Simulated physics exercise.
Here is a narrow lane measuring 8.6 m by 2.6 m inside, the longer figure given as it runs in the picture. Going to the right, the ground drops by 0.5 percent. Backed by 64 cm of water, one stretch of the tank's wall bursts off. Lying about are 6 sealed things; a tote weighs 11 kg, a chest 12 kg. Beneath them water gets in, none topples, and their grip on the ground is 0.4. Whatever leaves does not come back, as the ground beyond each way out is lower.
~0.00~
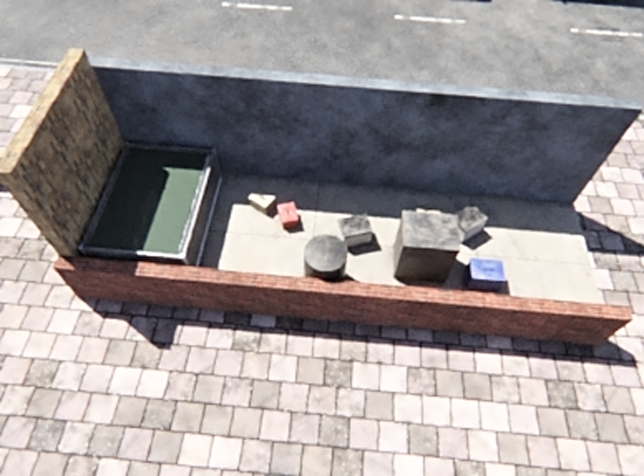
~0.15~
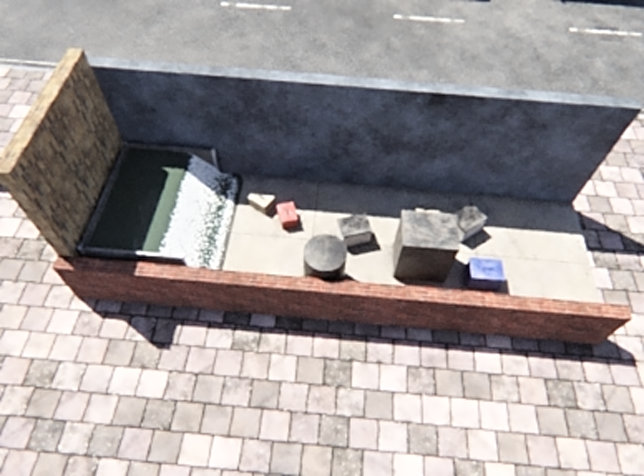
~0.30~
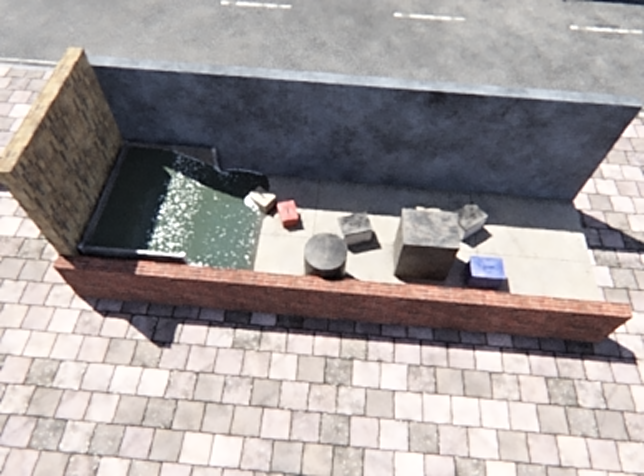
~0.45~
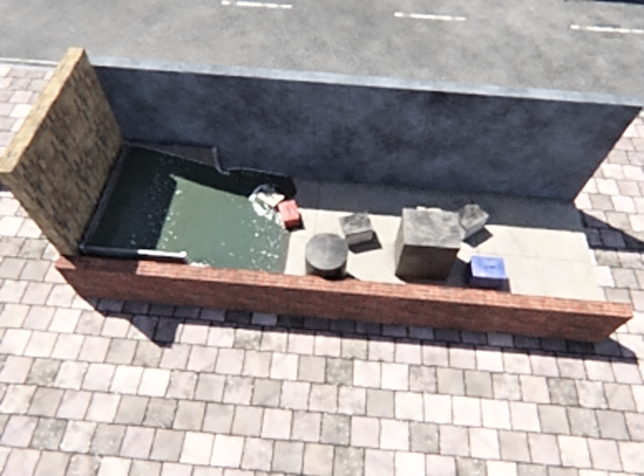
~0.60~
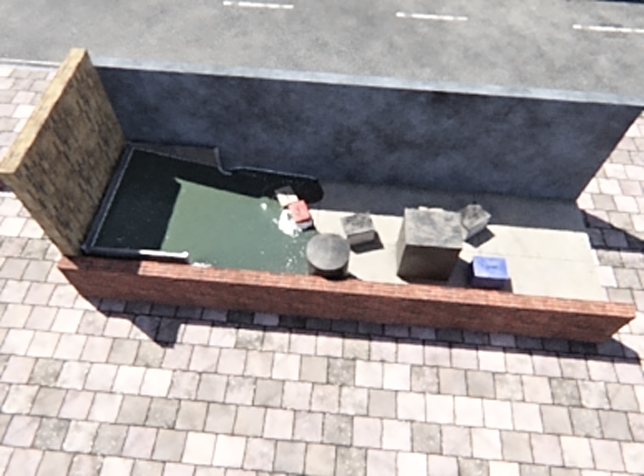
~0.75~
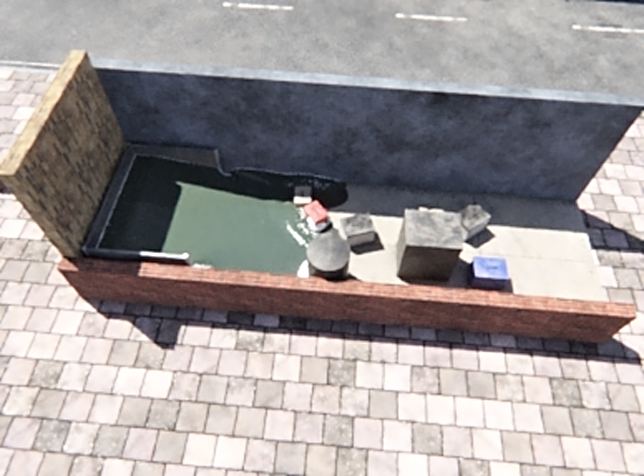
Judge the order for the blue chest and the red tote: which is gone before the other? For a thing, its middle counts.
The one gone first is the red one.
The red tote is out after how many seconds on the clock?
3.0 s.
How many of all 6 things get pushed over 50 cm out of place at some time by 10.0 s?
5.
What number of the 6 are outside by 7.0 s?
5.
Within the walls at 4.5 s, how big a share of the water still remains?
Remaining: Approx. 72 per cent.
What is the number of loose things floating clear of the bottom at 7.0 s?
Tally: 0 of them.
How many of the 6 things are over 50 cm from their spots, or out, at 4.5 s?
I count 5 of them.
After 2.0 s the blue chest is near (491, 267), 0.0 m from its start, aground; the red tote is near (461, 193), 3.2 m from its start, afloat; 0 of 6 are out; 2 afloat.
After 4.5 s the blue chest is near (493, 270), 0.1 m from its start, aground; the red tote has gone out (at 2.8 s); 5 of 6 are out; 0 afloat.
After 7.0 s the blue chest is near (494, 270), 0.1 m from its start, aground; the red tote has gone out (at 2.8 s); 5 of 6 are out; 0 afloat.
After 10.0 s the blue chest is near (494, 270), 0.1 m from its start, aground; the red tote has gone out (at 2.8 s); 5 of 6 are out; 0 afloat.
